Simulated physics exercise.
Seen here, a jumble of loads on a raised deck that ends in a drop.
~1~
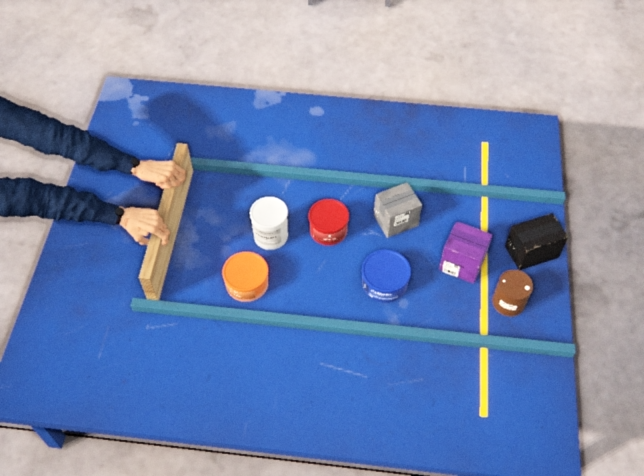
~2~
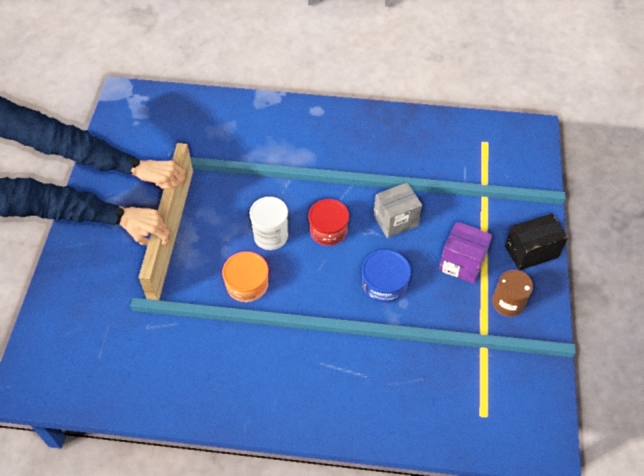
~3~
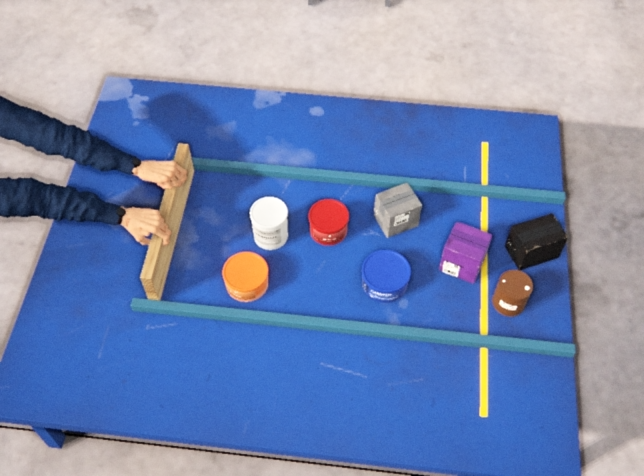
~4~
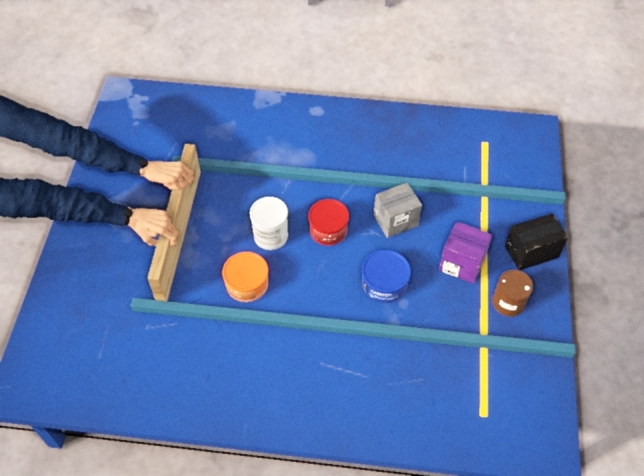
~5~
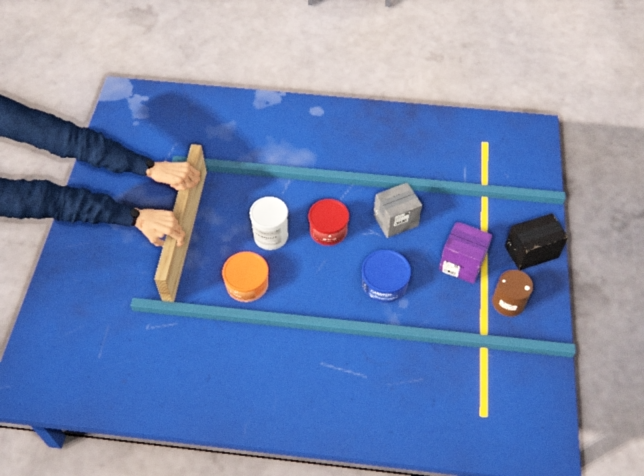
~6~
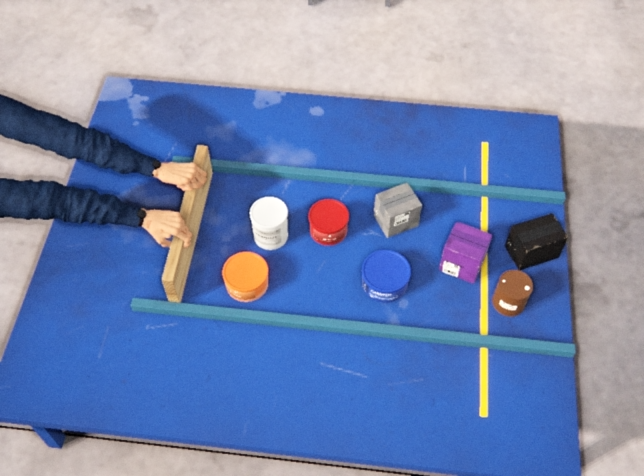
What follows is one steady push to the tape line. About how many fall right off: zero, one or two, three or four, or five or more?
As it turns out, the number that fall off is one or two.
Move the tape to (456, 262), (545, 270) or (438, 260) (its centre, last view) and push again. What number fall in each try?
Down on the ground: 0, 5 and 0.
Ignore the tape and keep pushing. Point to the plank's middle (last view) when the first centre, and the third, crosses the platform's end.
At (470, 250) for the first, at (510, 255) for the third.
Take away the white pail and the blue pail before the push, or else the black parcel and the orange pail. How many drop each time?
First 0, then 0.
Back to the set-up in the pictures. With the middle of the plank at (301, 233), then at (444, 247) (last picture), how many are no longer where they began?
First 3, then 8.
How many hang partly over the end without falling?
That would be 0.
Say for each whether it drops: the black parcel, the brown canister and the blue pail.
The black parcel is lost; the brown canister is kept; the blue pail survives.
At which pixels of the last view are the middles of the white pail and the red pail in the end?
About (506, 247), and the other about (506, 220).
Soon after, none off yet; black parcel at rest near (536, 242); brown canister at rest near (512, 293); purple box at rest near (465, 253).
By the end, the number that fall off is one or two; fallen, black parcel.
